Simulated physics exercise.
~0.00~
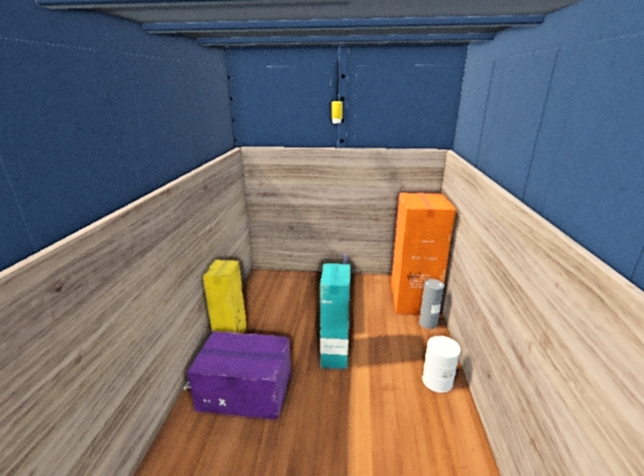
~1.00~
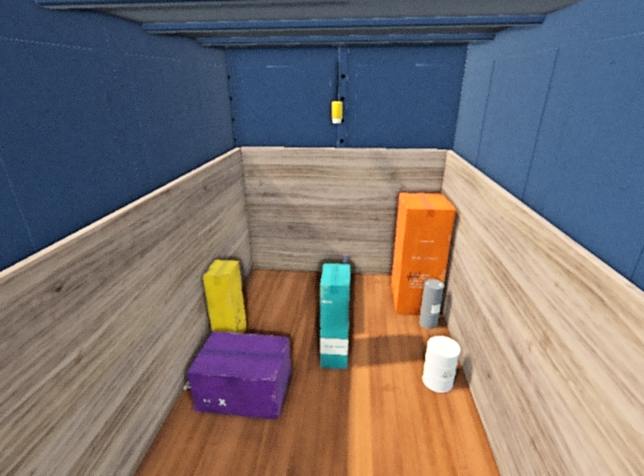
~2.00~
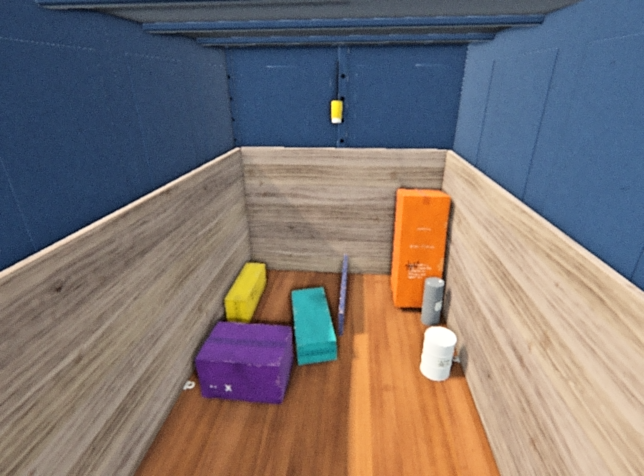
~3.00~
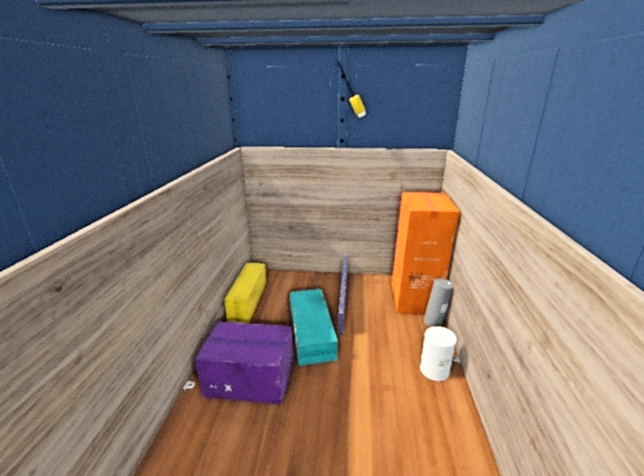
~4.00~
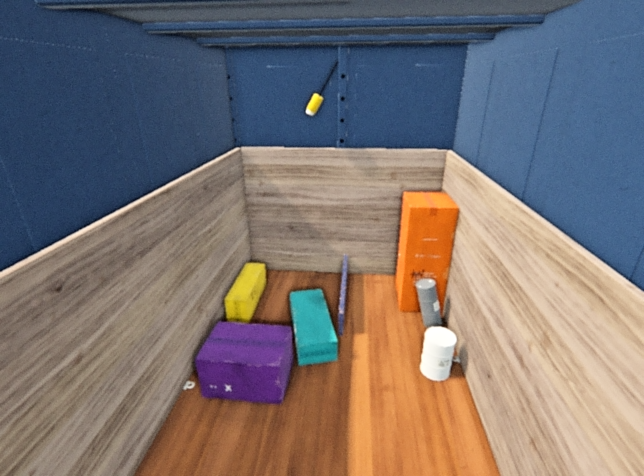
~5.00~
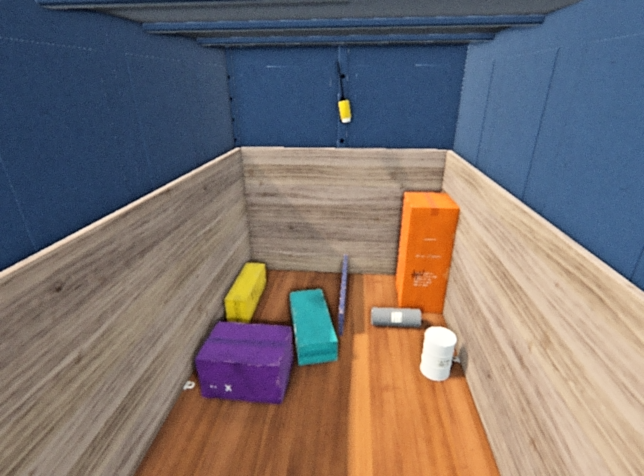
The turquoise and yellow boxes toppled onto their sides in the van's load bay while the purple box and white canister shifted slightly; then the lamp swung about and the grey canister leaned and fell, ending on its side before the upright orange box.
